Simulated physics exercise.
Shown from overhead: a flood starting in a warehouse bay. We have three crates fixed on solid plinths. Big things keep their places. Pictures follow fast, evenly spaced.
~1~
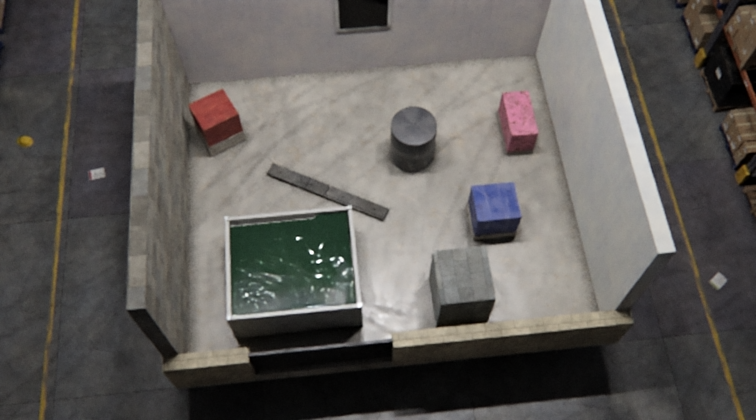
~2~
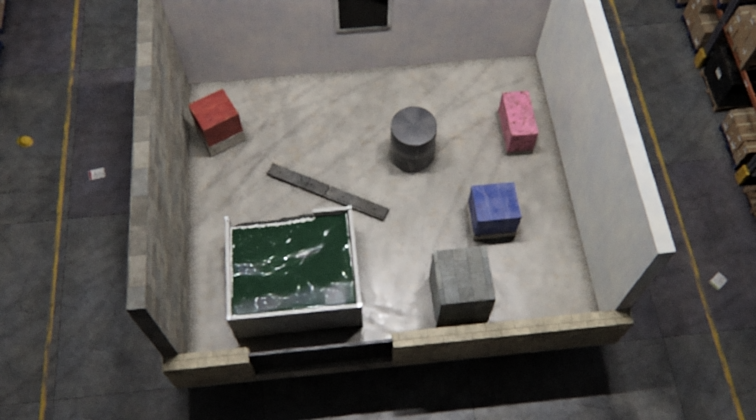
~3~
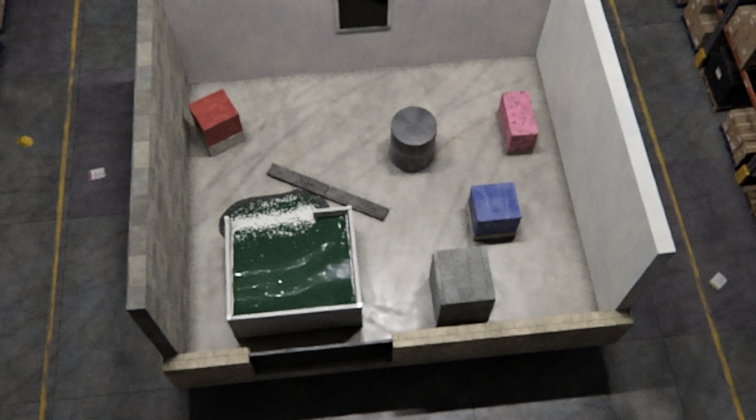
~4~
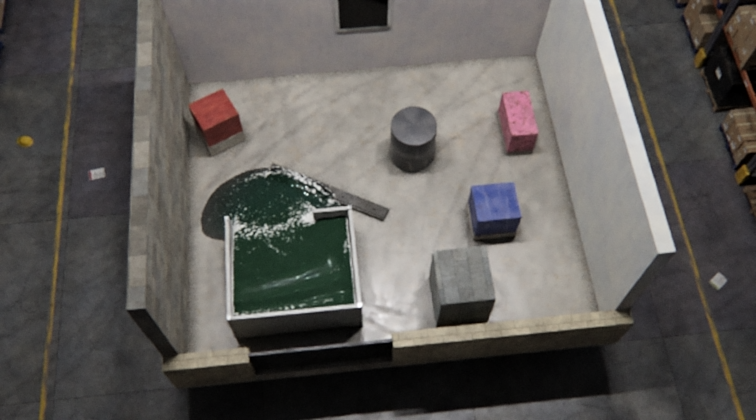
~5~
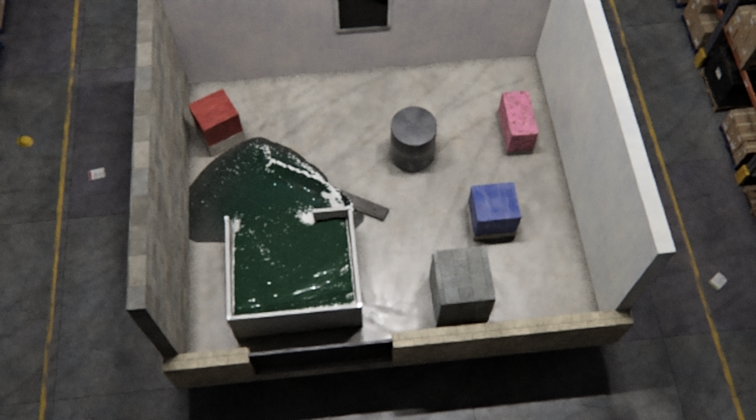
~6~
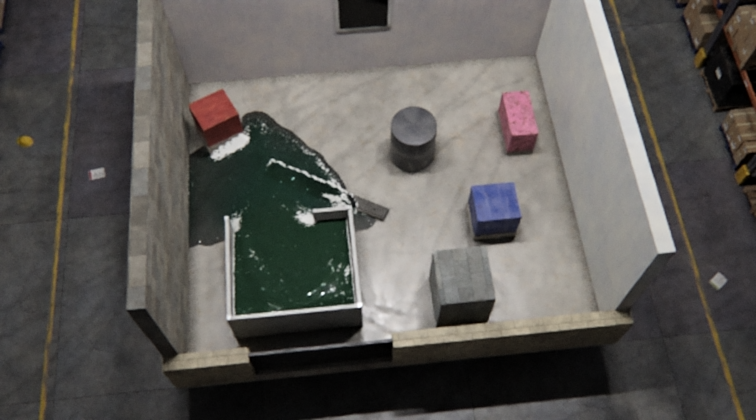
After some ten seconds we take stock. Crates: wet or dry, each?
Outcome: The pink crate is lapped by the water, the red crate is lapped by the water, the blue crate is left alone by the water.
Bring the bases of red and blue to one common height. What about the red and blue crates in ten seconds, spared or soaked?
Red gets flooded, blue stays clear.
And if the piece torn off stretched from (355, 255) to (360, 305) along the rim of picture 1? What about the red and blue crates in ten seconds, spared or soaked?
My reading: Red stays untouched, blue gets drenched.
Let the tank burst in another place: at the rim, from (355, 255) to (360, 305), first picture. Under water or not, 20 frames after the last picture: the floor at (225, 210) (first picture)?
Pretty sure it's left alone at that location.
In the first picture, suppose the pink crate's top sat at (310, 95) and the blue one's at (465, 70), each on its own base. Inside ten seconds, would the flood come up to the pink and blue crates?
Summary - pink: Flooded, blue: Flooded.
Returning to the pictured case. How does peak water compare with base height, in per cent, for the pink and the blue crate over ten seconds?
190 %, then 80 %.
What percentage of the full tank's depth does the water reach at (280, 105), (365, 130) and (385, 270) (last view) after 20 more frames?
My figures are about 14, 4 and 0 percent.
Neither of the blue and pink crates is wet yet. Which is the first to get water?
The crate marked pink comes first.
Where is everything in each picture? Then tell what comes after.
The open tank at (292, 263) is whole and still, in the first frame.
Water pours out on the open tank's far side and has run to a hidden place, in the second frame.
The front is at (319, 202), out from the gap on the open tank's far side, in the third frame.
Water pours out on the open tank's far side and has run to (230, 184), in the fourth frame.
The front is at (255, 142), out from the gap on the open tank's far side, in the fifth frame.
The front is at (248, 118), out from the gap on the open tank's far side, in the sixth frame.
A moment on, water covers 35 % of the floor; the pink crate not reached, the red crate water round its plinth, the blue crate not reached.
Next, water covers 40 % of the floor; the pink crate not reached, the red crate water round its plinth, the blue crate not reached.
Then, water covers 60 % of the floor; the pink crate water round its plinth, the red crate water round its plinth, the blue crate not reached.
Later, water covers 90 % of the floor; the pink crate water round its plinth, the red crate water round its plinth, the blue crate water round its plinth.
In the end, water covers 100 % of the floor; the pink crate was topped, the red crate was topped, the blue crate stayed above the water.
